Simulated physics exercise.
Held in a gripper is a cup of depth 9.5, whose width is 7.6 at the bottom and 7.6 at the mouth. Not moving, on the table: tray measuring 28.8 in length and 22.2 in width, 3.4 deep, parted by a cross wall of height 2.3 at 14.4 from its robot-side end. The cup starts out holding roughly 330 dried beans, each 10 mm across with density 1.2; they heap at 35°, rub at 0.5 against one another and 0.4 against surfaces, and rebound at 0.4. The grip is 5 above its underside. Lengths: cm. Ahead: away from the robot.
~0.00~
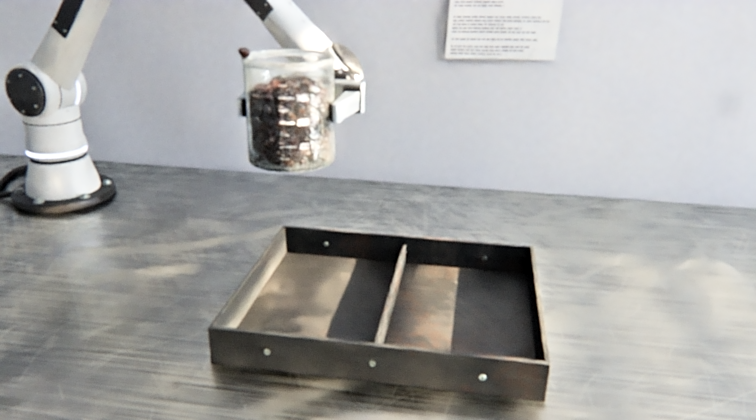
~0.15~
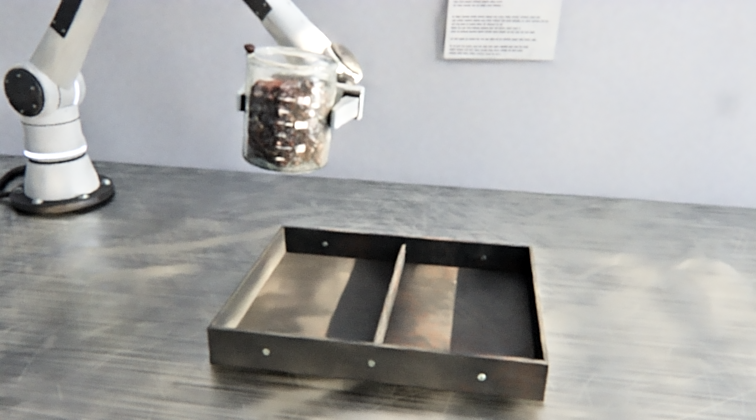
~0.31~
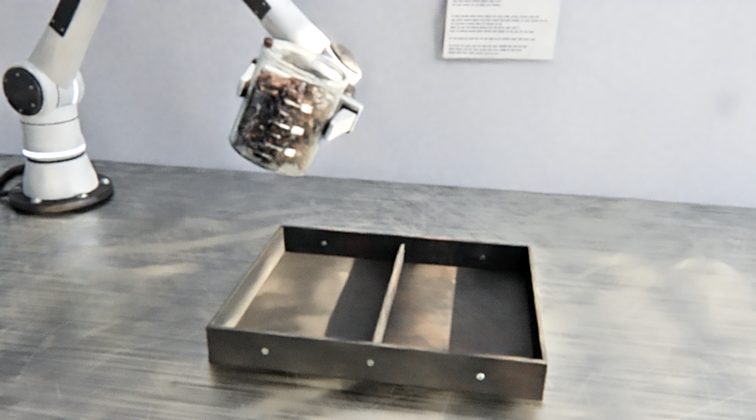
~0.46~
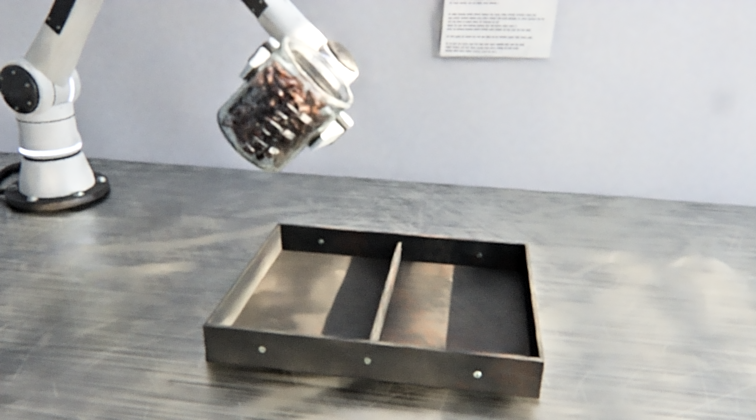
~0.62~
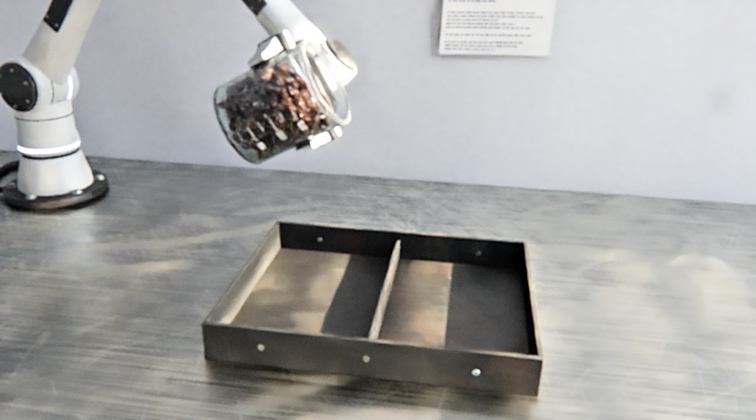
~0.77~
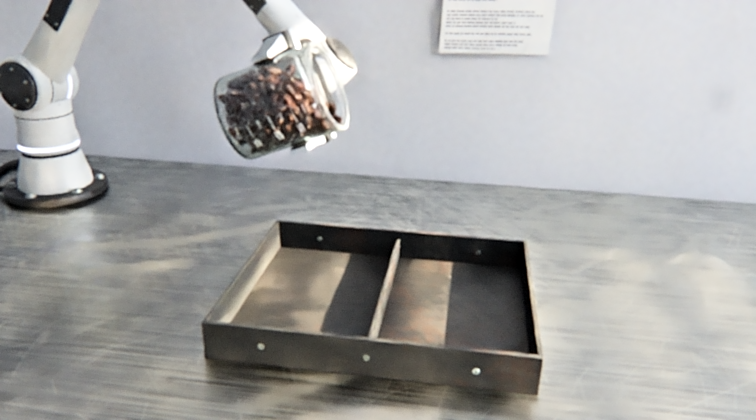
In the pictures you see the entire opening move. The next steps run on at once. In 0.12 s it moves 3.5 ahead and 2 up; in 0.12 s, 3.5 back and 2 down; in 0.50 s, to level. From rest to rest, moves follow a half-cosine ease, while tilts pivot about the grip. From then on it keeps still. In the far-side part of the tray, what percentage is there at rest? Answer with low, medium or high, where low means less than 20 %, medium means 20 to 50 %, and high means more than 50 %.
Low.
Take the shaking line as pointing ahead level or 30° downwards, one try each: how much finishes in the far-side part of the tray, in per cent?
About 5 and 5 per cent.
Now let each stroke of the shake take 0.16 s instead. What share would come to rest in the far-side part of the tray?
I'd expect close to 5 in a hundred.
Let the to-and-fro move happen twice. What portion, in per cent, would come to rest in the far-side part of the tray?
I'd expect something close to 25 per cent.
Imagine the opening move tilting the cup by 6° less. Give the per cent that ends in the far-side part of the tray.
Estimate: Around 10 per cent.
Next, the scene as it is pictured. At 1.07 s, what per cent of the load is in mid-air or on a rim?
Estimated fraction: Near 21 %.
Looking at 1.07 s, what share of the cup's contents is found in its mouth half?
Roughly 50 per cent.
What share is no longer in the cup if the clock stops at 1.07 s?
So far around 20 % is out.
After 1.07 s, tilted 66° forward, highest piece 22 above the table; 261 in the cup, 1 in the far-side part, 69 in flight or on a rim.
After 1.36 s, tilted 14° forward, highest piece 25 above the table; 255 in the cup, 47 in the far-side part, 28 in the robot-side part, 1 in flight or on a rim.
After 1.71 s, level, highest piece 24 above the table; 255 in the cup, 47 in the far-side part, 29 in the robot-side part.
After 2.76 s, level, highest piece 24 above the table; 255 in the cup, 47 in the far-side part, 29 in the robot-side part.
In the end, 255 in the cup, 47 in the far-side part, 29 in the robot-side part. That is 14 % in the far-side part of the tray.
